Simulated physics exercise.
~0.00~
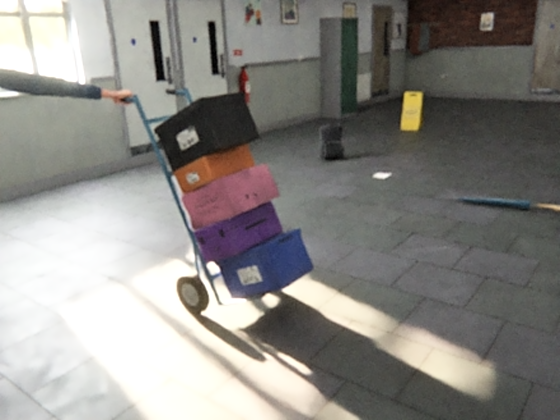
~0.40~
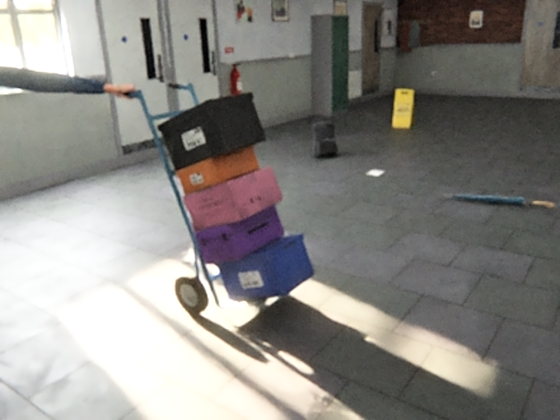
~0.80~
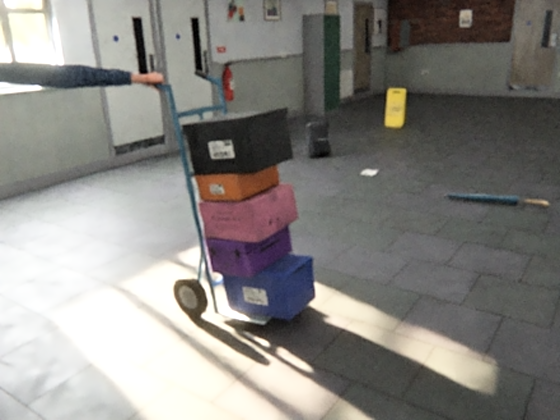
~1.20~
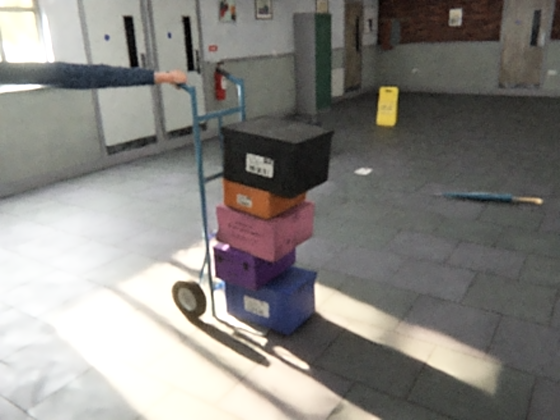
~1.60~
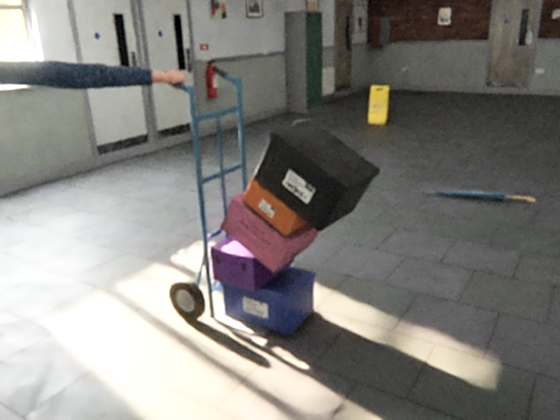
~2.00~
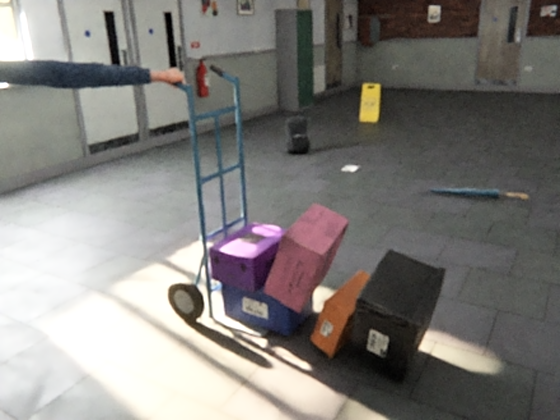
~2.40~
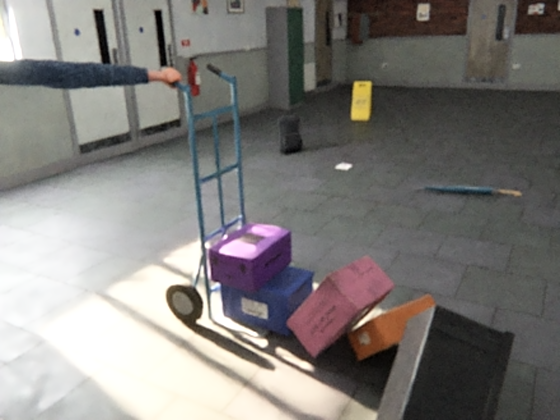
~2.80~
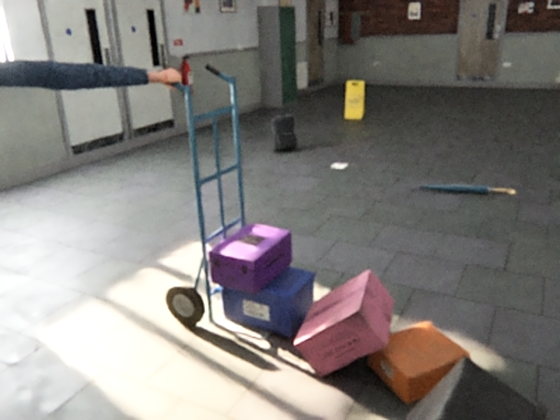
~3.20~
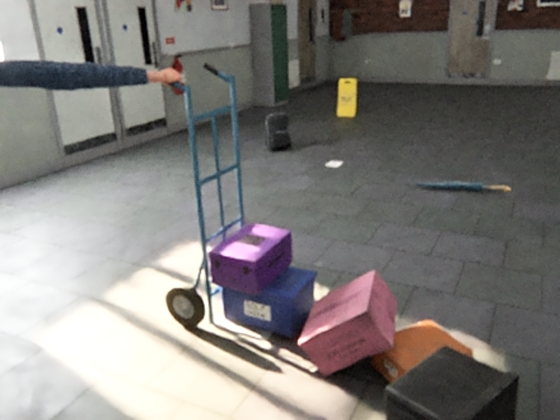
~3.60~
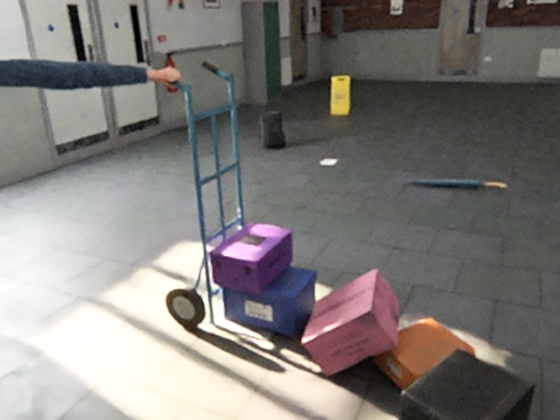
Hand truck tipping upright under a hand, its black, orange and pink boxes toppling rightward onto the floor, purple and blue staying stacked.
